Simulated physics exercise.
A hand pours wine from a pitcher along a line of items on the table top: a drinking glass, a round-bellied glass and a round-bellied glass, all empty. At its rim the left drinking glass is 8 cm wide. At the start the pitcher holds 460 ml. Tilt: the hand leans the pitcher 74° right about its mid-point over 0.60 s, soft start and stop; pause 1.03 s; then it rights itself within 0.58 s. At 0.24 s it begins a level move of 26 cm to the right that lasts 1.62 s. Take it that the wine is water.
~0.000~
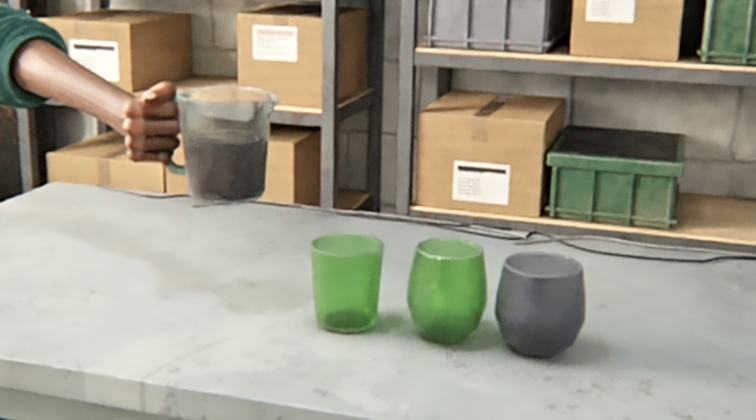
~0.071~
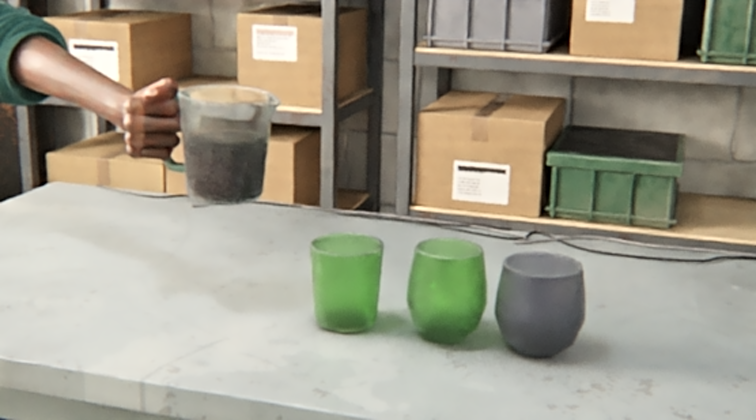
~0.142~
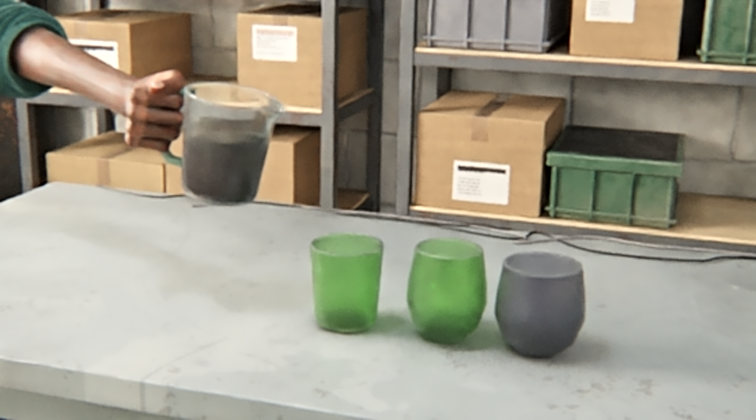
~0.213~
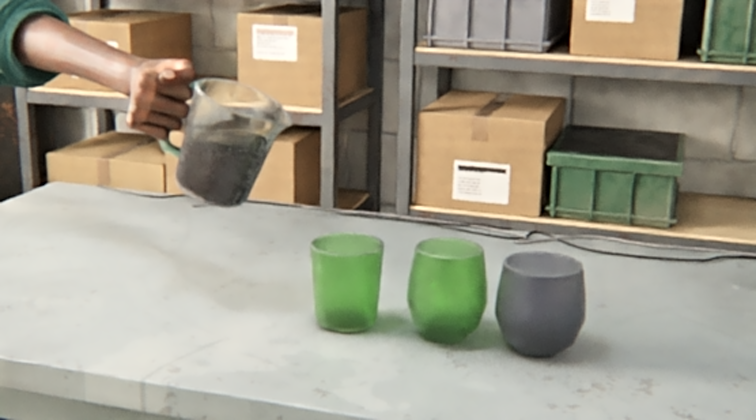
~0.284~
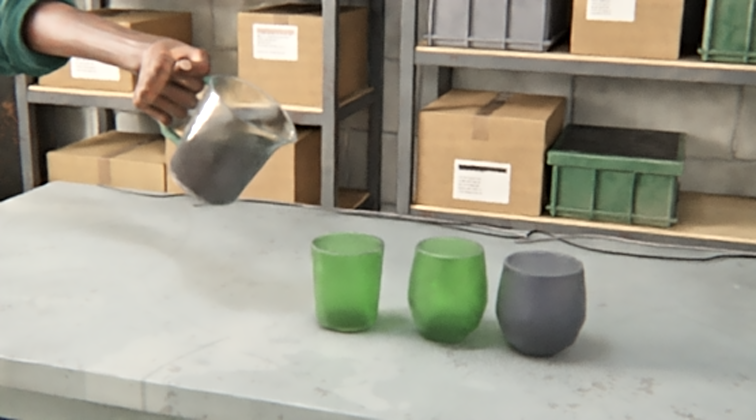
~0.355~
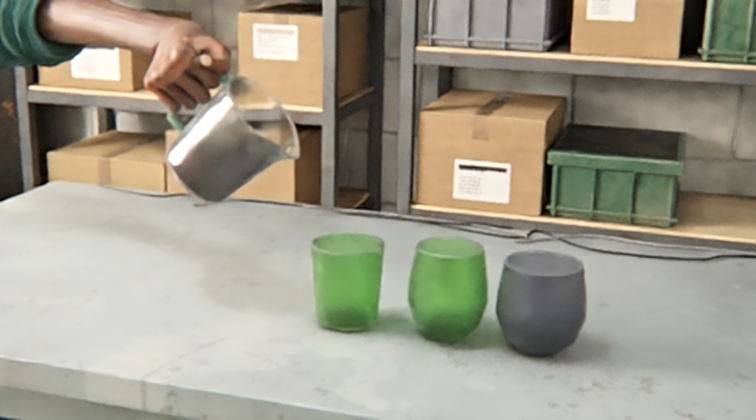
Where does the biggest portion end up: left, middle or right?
Left.
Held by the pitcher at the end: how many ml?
Roughly 90 ml.
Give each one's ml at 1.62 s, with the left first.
From the left: Around 120 ml, then around 60 ml, then around 10 ml.
By 0.86 s the tilt is 74° and from the left they hold 125 ml, 0 ml, 0 ml, the pitcher 235 ml, and 0 ml is on the table top.
By 1.23 s the tilt is 74° and from the left they hold 125 ml, 40 ml, 0 ml, the pitcher 150 ml, and 125 ml is on the table top.
By 1.62 s the tilt is 74° and from the left they hold 125 ml, 60 ml, 10 ml, the pitcher 105 ml, and 145 ml is on the table top.
By 2.04 s the tilt is 15° and from the left they hold 125 ml, 60 ml, 30 ml, the pitcher 95 ml, and 145 ml is on the table top.
At rest from the left they hold 125 ml, 60 ml, 30 ml, the pitcher 95 ml, and 145 ml is on the table top.
